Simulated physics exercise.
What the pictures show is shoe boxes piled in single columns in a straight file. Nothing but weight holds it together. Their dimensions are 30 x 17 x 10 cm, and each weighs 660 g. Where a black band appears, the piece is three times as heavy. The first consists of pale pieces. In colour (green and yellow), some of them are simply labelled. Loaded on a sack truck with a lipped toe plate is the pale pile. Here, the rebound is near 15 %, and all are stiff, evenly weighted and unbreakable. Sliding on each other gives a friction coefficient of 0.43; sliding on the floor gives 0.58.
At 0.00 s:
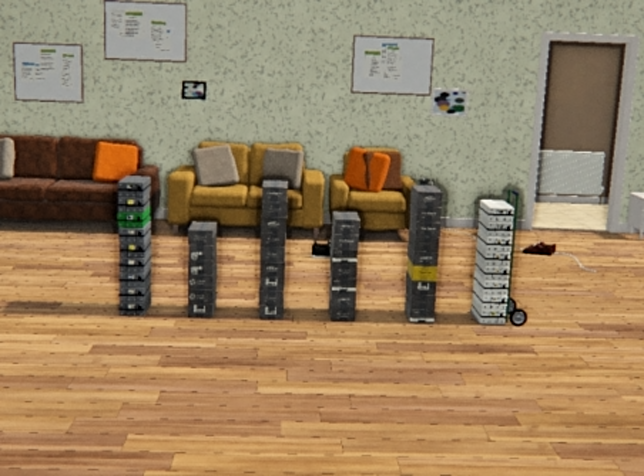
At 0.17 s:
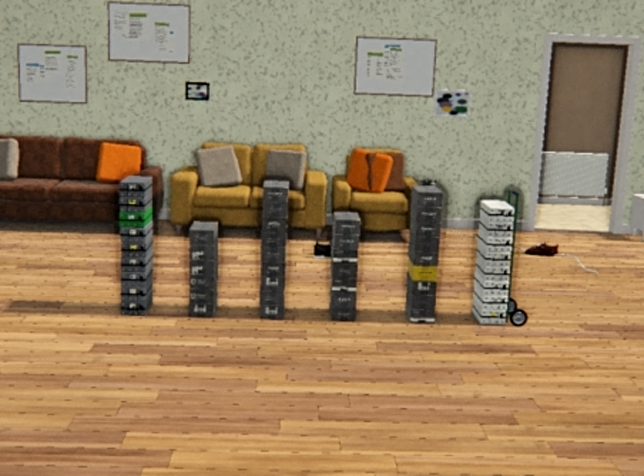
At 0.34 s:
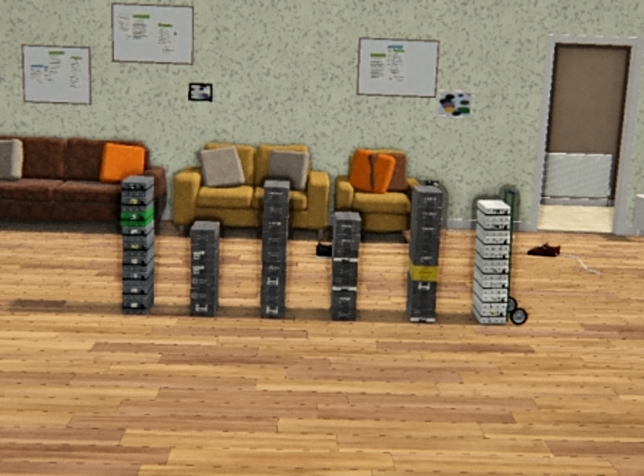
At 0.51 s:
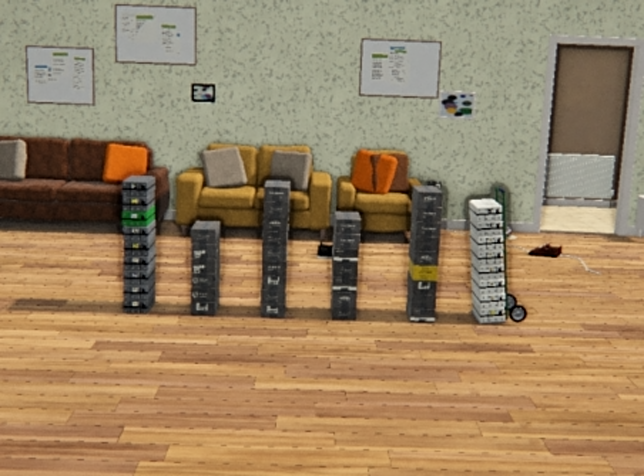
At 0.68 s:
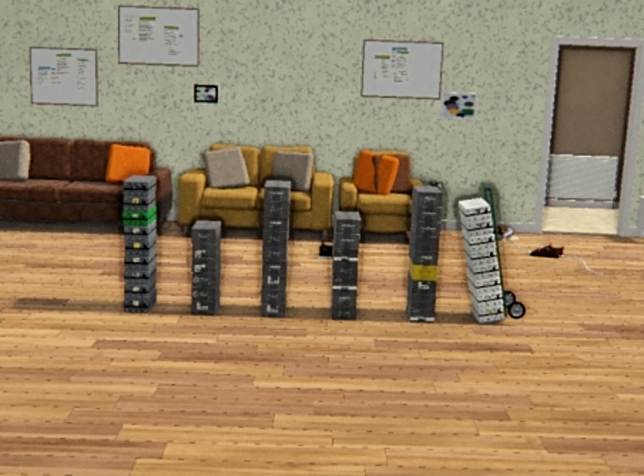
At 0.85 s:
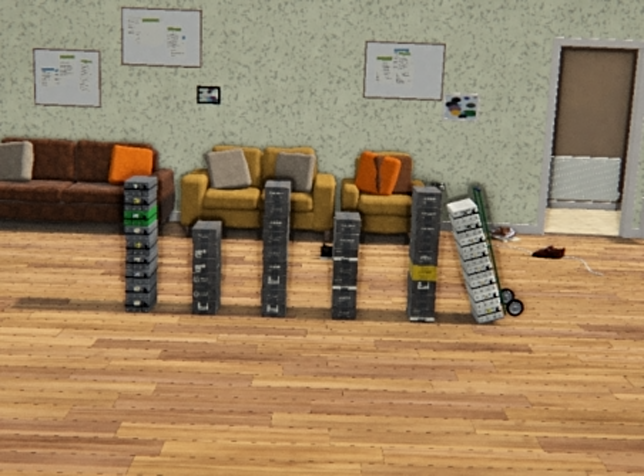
In a room with sofas, a hand truck and its white stack tilt left.
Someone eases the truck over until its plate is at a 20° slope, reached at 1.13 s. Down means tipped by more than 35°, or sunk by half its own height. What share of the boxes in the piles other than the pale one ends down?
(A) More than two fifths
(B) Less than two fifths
The answer is A.
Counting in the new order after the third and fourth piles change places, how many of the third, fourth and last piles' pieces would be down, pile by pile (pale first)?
After the swap, the third pile would have 8 down, the fourth 6 and the last 0.
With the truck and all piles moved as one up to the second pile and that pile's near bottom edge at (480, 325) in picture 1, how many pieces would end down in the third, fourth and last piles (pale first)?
Count of fallen pieces - third: 6; fourth: 9; last: 0.
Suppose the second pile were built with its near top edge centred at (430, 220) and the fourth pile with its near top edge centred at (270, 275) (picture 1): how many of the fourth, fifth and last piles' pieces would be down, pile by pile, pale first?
You'd get fourth 2, fifth 0 and last 0.
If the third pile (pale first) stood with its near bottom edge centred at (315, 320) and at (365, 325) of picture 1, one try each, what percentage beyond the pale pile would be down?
First 90, then 60 per cent.
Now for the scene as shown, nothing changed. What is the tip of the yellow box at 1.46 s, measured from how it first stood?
At that moment, roughly 25 degrees.
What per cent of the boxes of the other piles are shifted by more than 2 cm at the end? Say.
Shifted fraction is 70 per cent.
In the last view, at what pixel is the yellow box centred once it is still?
Its middle finishes near pixel (359, 292) of the last picture.
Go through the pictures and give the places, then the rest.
In the first picture (we follow the side turned to the camera; the camera moves round a little), truck frame (515, 221) 0° forward; green box (130, 221); yellow box (425, 274); no other piece has moved.
In the second picture, truck frame (515, 221) 0° forward; green box (132, 220).
In the third picture, truck frame (512, 220) 2° forward; yellow box (425, 274).
In the fourth picture, truck frame (504, 218) 6° forward, top of the pale pile leaning 6°; green box (134, 219); no other piece has moved.
In the fifth picture, truck frame (494, 217) 11° forward, top of the pale pile leaning 11°; green box (135, 219); no other piece has moved.
In the sixth picture, truck frame (484, 216) 16° forward, top of the pale pile leaning 17°; green box (136, 219); yellow box (425, 273); no other piece has moved.
Around 1.46 s, 8 of the pale pile down; 4 of the 40 other boxes down; yellow box tipped 27°.
Around 2.04 s, 8 of the pale pile down; 18 of the 40 other boxes down; yellow box tipped 51°, 19 cm lower.
Finally (3.4 s), 8 of the pale pile down; 26 of the 40 other boxes down; yellow box tipped 53°, 19 cm lower; green box unmoved. That is 65 per cent. Seen by the last camera, middles, yellow box near (359, 292), green box near (140, 215).
